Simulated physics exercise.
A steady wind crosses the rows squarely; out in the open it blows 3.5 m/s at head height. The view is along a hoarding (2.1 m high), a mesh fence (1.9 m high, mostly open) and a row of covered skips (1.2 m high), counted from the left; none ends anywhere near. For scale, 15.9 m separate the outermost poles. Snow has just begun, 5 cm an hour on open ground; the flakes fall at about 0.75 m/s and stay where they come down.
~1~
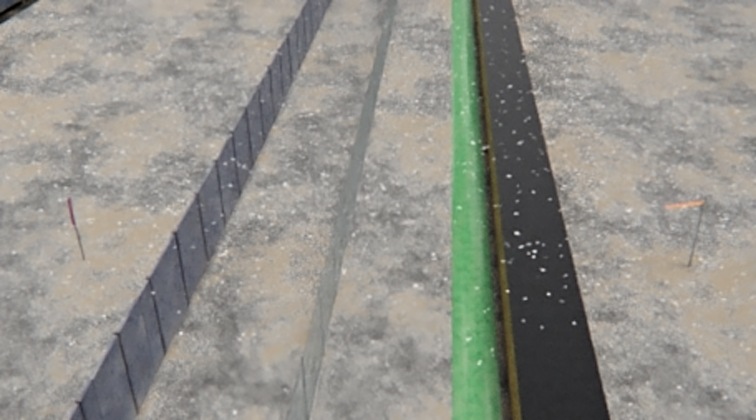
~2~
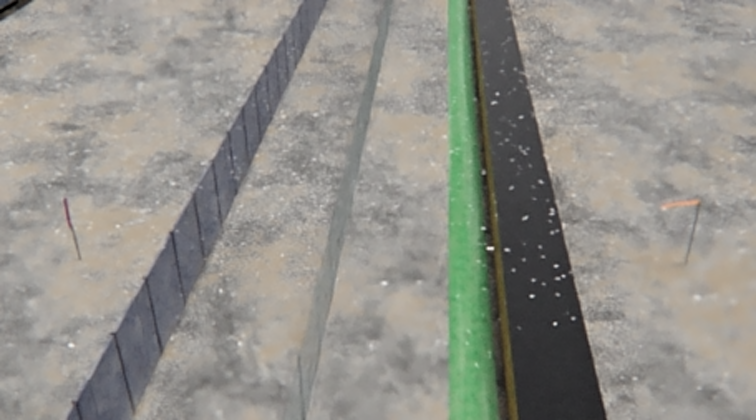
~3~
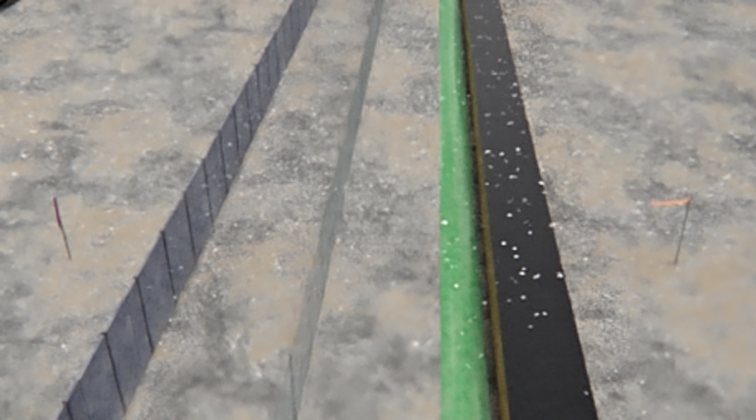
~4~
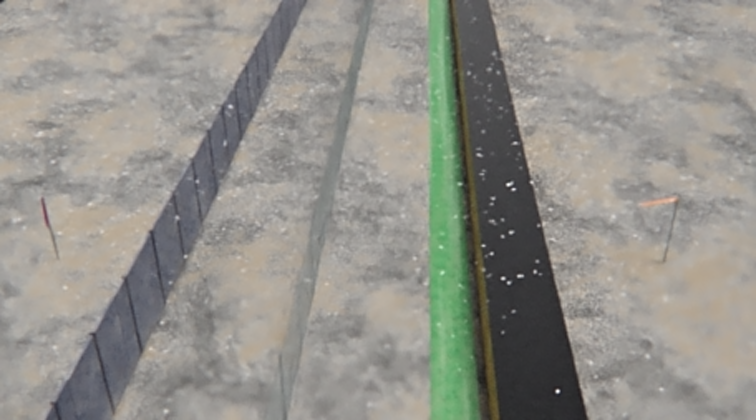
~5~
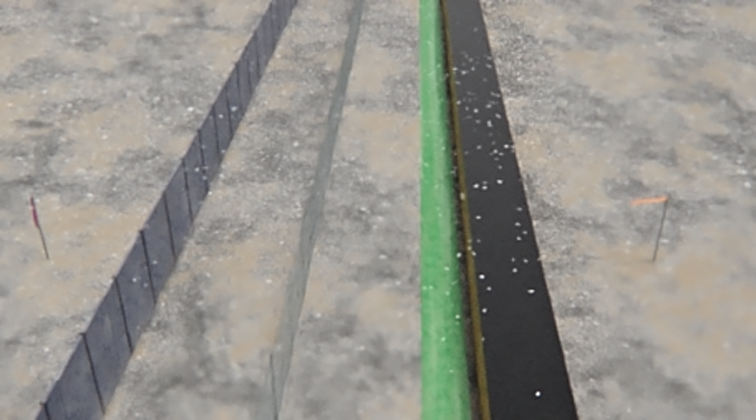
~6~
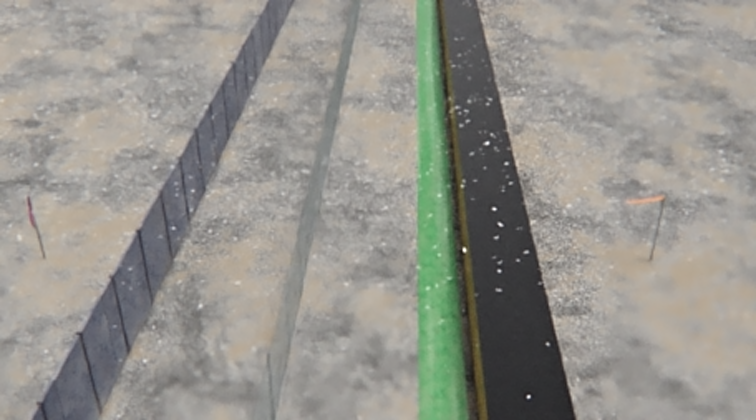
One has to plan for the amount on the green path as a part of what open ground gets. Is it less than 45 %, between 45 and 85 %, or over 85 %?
On the green path: More than 85 % of what open ground gets.
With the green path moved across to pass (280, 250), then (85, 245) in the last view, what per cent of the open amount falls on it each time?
In turn about 90 %, 80 %.
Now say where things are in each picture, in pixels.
The first frame shows the left ribbon ends at (75, 227), hanging almost straight.
The second frame shows the right ribbon ends at (662, 207), leaning 80 degrees to the left and the green one passes (468, 257).
The third frame shows the left ribbon ends at (60, 227), hanging almost straight, above the rows the flakes slant 85 degrees from upright, towards the left and the top of the mesh fence crosses (337, 163).
The fourth frame shows the right ribbon ends at (641, 205), leaning 80 degrees to the left and the green one passes (447, 207).
The fifth frame shows the left ribbon ends at (36, 227), hanging almost straight and above the rows the flakes slant 85 degrees from upright, towards the left.
The sixth frame shows the right ribbon ends at (628, 202), leaning 80 degrees to the left and the top of the hoarding crosses (182, 152).
10 minutes on, 8 mm on the green path, 8 mm in the open.
30 minutes on, 24 mm on the green path, 25 mm in the open.
60 minutes on, 48 mm on the green path, 50 mm in the open, so the green path has 97 % of the open amount; the left half of it has 100 %, the right half 93 %.
